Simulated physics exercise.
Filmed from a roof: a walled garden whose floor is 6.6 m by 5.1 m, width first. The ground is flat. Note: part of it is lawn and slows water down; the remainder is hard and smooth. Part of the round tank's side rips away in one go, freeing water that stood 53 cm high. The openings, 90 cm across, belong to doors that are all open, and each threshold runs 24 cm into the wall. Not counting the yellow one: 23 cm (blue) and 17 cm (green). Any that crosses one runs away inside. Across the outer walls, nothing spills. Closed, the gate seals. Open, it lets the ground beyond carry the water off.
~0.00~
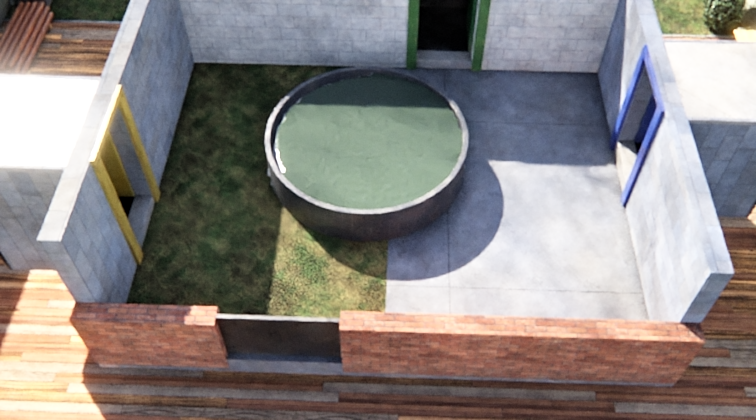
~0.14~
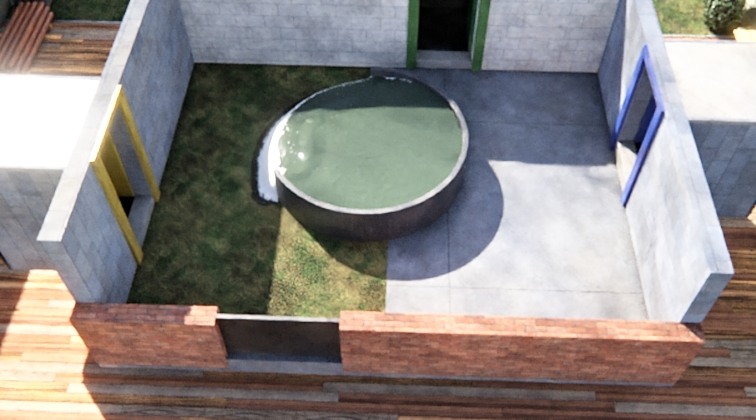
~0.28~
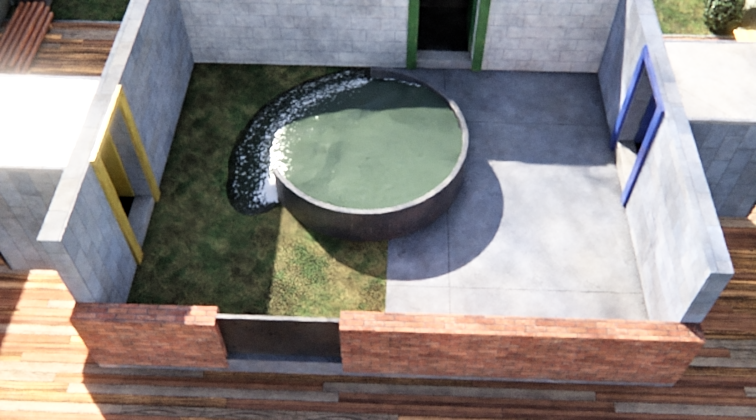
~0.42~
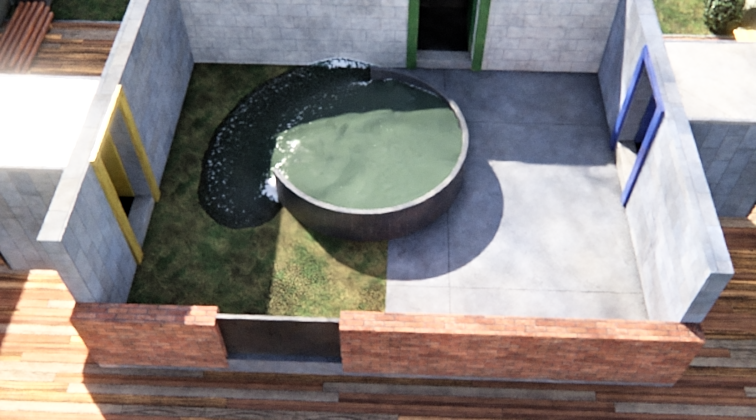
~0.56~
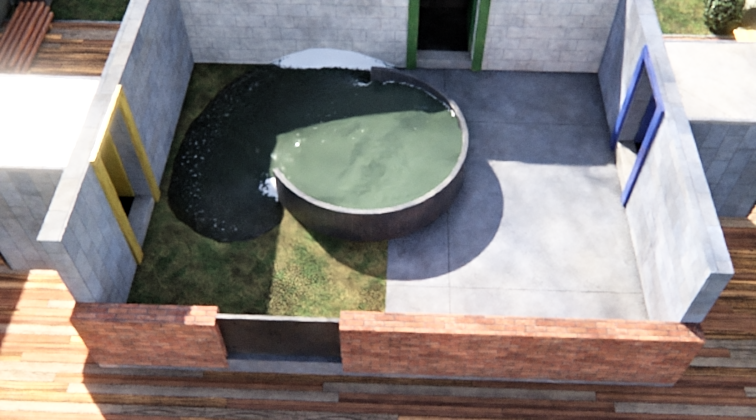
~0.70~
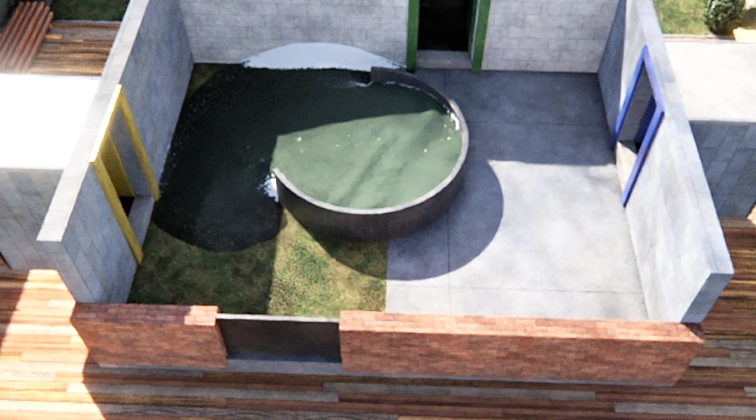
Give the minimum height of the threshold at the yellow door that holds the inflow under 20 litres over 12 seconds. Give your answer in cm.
12.5 cm.
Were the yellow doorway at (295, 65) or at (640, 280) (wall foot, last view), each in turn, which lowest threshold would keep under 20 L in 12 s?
First place around 26 cm, second around 10.5 cm.
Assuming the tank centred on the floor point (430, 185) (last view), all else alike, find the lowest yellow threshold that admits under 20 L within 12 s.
Some 12.0 cm.
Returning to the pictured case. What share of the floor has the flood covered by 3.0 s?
Wet: Close to 50 %.
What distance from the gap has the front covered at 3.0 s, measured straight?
The front sits around 4.8 m out.
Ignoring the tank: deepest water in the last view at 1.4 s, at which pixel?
About (206, 64).
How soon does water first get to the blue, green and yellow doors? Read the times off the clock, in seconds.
It reaches blue at 4.5 s, green at 1.0 s, and yellow at 0.8 s.
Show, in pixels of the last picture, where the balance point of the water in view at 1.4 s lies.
(317, 143) or so.
After 1.4 s water covers 30 % of the floor, deepest (46 cm) near (206, 64); 14 cm at the yellow door, 0 litres in over its 16 cm threshold.
After 3.0 s water covers 50 % of the floor, deepest (33 cm) near (206, 64); 16 cm at the yellow door, 0 litres in over its 16 cm threshold.
After 12.0 s water covers 100 % of the floor, deepest (17 cm) near (447, 70); 10 cm at the yellow door, 2 litres in over its 16 cm threshold.
At the yellow door as built, the water arrived by 0.9 s and peaked near 17 cm at 3.2 s.
Run again over the same 12 s with other heights there, 35 litres in over 11 cm, 6 litres over 14.5 cm. The limit of 20 litres is kept from about 12.5 cm up.
